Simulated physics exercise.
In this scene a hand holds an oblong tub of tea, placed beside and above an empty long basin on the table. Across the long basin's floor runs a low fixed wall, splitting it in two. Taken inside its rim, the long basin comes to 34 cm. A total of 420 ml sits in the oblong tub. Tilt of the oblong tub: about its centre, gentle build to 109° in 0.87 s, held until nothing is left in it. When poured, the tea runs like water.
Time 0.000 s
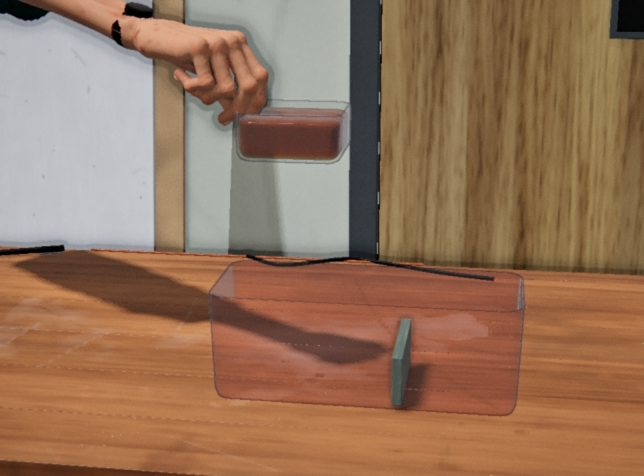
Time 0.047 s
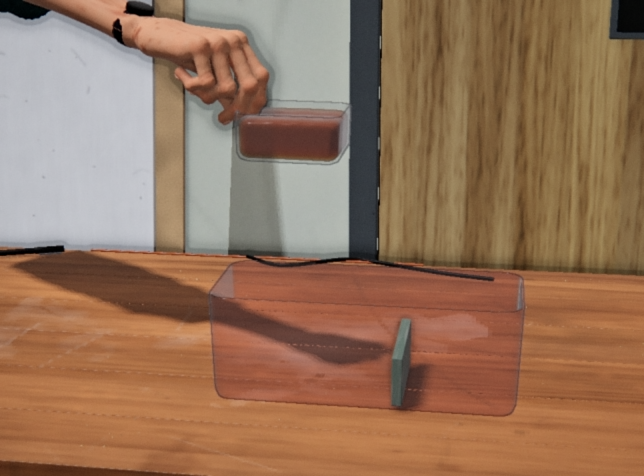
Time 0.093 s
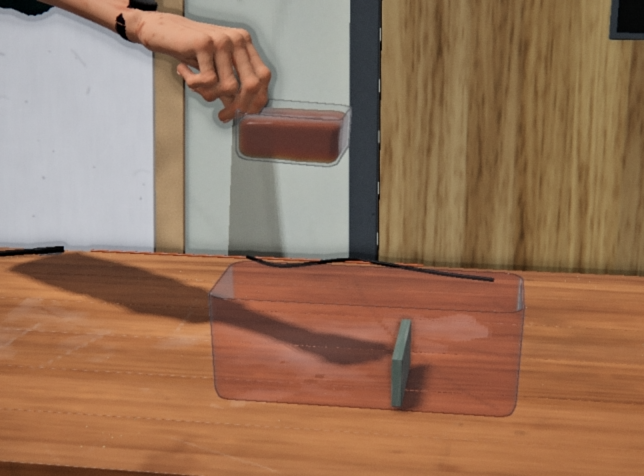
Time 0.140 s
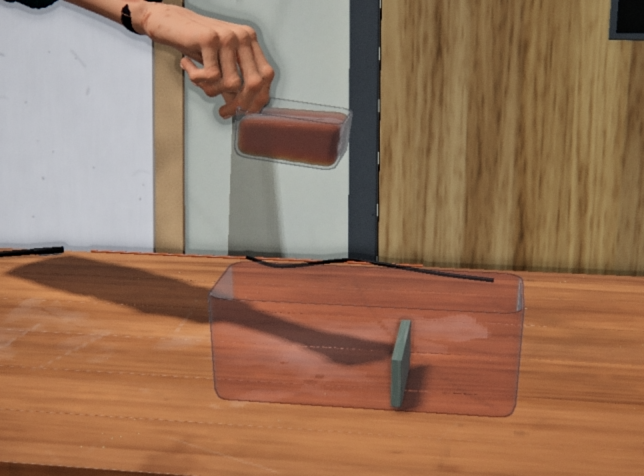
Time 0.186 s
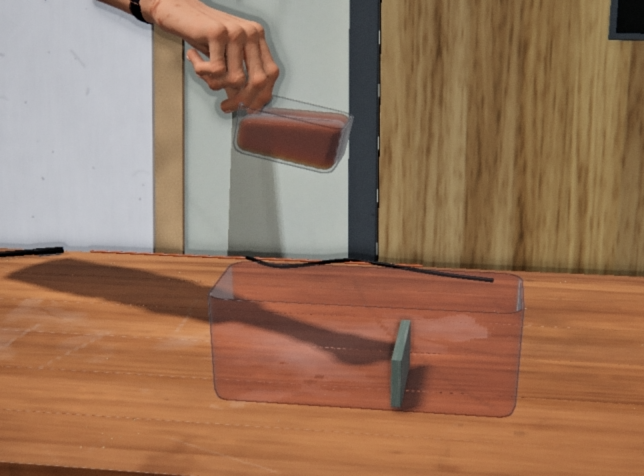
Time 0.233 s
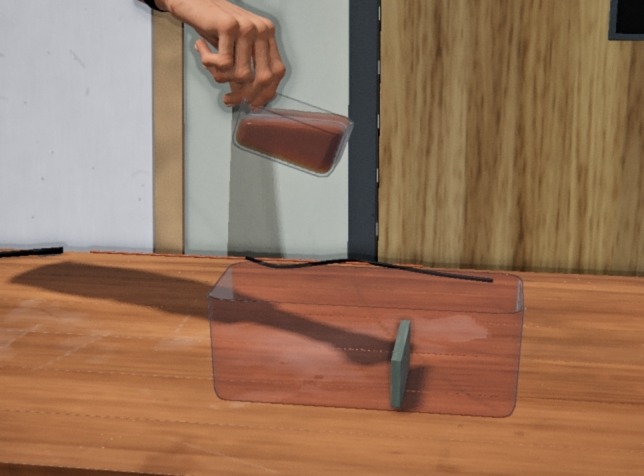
A hand gradually tilts a small clear tub of reddish-brown liquid rightward above a long basin.
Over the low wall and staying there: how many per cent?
61 out of 100.
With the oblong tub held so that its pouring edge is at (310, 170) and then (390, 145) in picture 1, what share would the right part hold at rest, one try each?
I'd expect close to 0 per cent and then close to 80 per cent.
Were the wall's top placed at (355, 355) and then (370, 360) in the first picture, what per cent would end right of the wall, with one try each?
80 then 75 %.
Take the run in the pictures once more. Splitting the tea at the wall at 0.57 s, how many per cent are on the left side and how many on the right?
Left about 5, right about 20.
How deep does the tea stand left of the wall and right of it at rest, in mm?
Left 6 mm, right 16 mm.
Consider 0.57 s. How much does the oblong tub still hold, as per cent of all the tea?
Around 22 percent.
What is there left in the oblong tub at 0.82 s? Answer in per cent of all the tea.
3 %.
Then, 0.57 s in, the tilt is 81° and 22 per cent is still to pour, 5 is left of the wall and 19 right of it.
Then, 0.82 s in, the tilt is 108° and 3 per cent is still to pour, 28 is left of the wall and 61 right of it.
Then, 1.09 s in, the tilt is 109° and 0 per cent is still to pour, 37 is left of the wall and 61 right of it.
Then, 1.37 s in, the tilt is 109° and 0 per cent is still to pour, 37 is left of the wall and 61 right of it.
Finally, 37 per cent lies left of the wall, 61 right of it and 2 outside.
